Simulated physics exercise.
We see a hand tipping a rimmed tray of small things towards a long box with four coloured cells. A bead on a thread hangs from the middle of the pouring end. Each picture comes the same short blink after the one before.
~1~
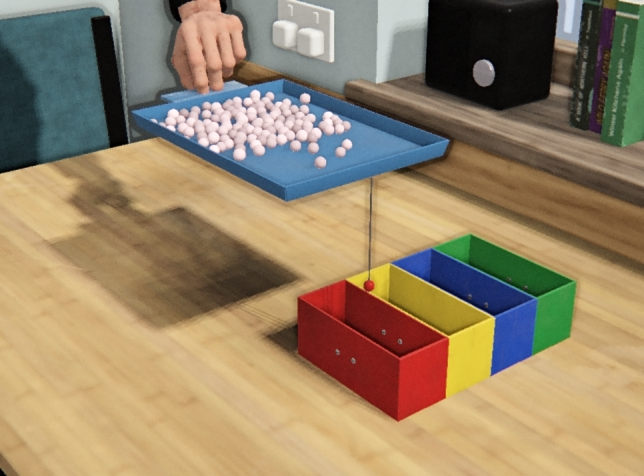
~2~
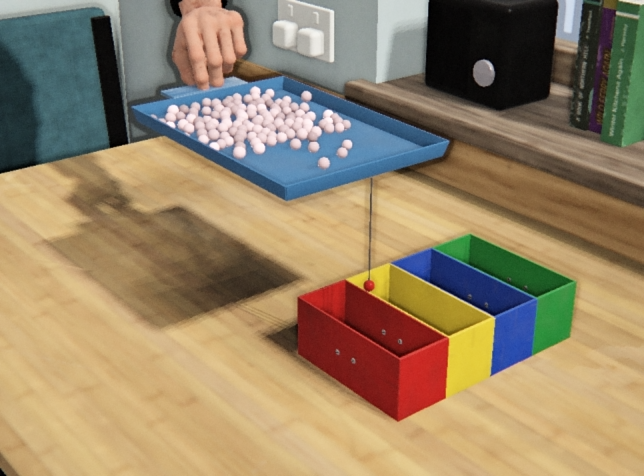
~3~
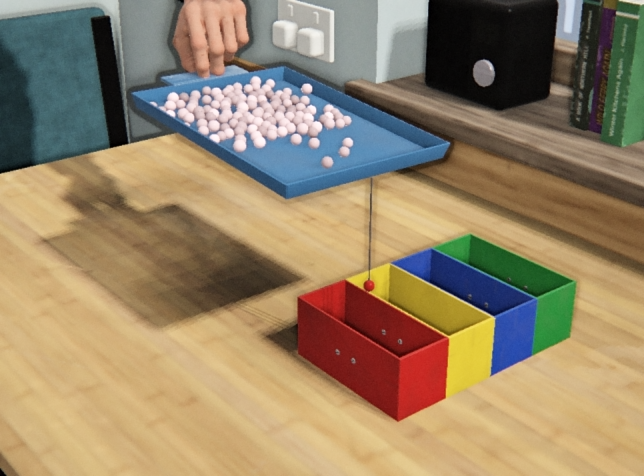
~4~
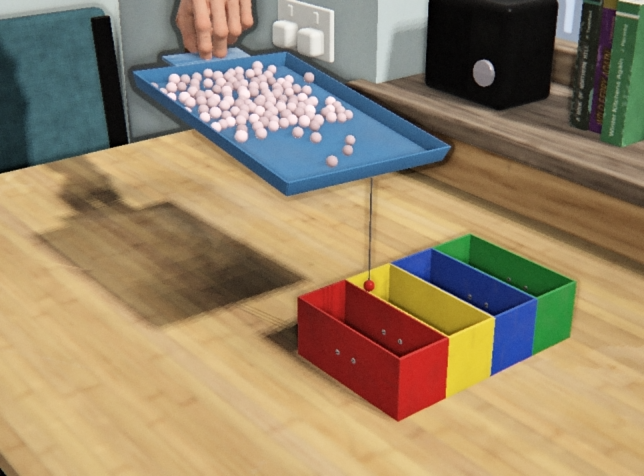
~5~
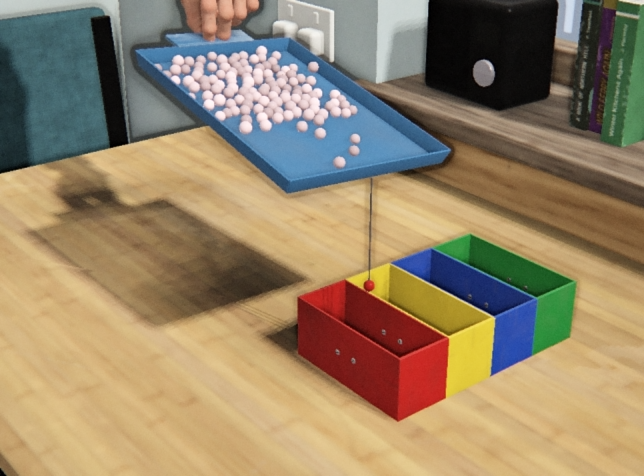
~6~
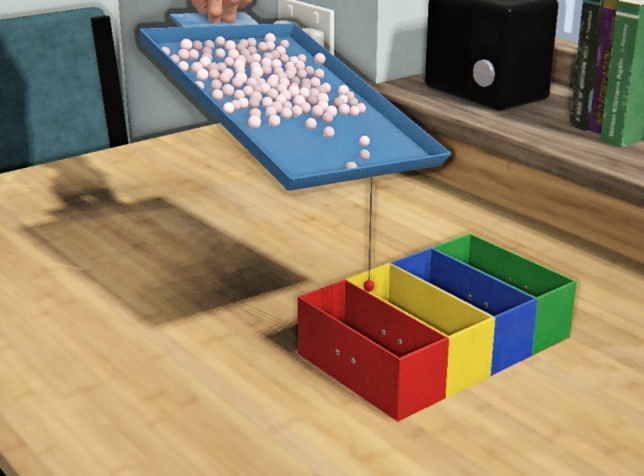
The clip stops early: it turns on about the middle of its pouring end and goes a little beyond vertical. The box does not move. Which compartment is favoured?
The blue cell gets the most.
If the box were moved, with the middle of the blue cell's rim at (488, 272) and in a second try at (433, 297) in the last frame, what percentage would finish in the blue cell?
In turn 10 and 40 in a hundred.
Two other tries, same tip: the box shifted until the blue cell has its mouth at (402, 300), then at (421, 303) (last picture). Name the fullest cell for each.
At the first place green, at the second the green cell.
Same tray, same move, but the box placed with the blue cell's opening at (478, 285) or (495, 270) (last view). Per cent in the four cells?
About 90 and 90 per cent.
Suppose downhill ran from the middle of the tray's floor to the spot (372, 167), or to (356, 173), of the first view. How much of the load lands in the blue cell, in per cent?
The first gives 30 %, the second 10 %.
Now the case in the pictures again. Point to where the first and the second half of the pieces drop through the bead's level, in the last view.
At about (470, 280), then at (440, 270).
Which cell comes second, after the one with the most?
In second place: Yellow.
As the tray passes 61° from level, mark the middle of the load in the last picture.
At about (433, 183).
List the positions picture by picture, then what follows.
Corners of the pouring end near (286, 185) and (443, 140), level; middle of the load near (259, 123), sugar pearls; bead on its thread near (369, 286); red cell near (423, 373); yellow cell near (470, 352); blue cell near (513, 331); green cell near (554, 313), in the first picture.
Corners of the pouring end near (287, 184) and (443, 141), level; middle of the load near (259, 120), in the second picture.
Corners of the pouring end near (288, 182) and (444, 142), tipped barely, lowest at the right corner; middle of the load near (259, 112), in the third picture.
Corners of the pouring end near (289, 180) and (445, 145), tipped a little, lowest at the right corner; middle of the load near (261, 100), in the fourth picture.
Corners of the pouring end near (291, 178) and (445, 149), tipped a little, lowest at the right corner; middle of the load near (265, 88), in the fifth picture.
Corners of the pouring end near (293, 175) and (445, 152), tipped clearly, lowest at the right corner; middle of the load near (274, 80), the whole lot on the move; red cell near (423, 373); yellow cell near (470, 352); blue cell near (513, 331); green cell near (554, 313), in the sixth picture.
Shortly afterwards, tray tipped steeply; near half on the tray; a little in the blue cell; a little in the yellow cell; only a few in the green cell; only a few in the red cell; near a quarter falling or outside the box.
Next, tray tipped right over; a little on the tray; near half in the blue cell; near a quarter in the yellow cell; a little in the red cell; only a few in the green cell; near a quarter falling or outside the box.
Some moments later, tray tipped past a quarter turn; near half in the blue cell; near a quarter in the yellow cell; a little in the red cell; only a few in the green cell; a little falling or outside the box.
In the end, tray tipped past a quarter turn; near half in the blue cell; near a quarter in the yellow cell; a little in the red cell; only a few in the green cell; a little outside the box.
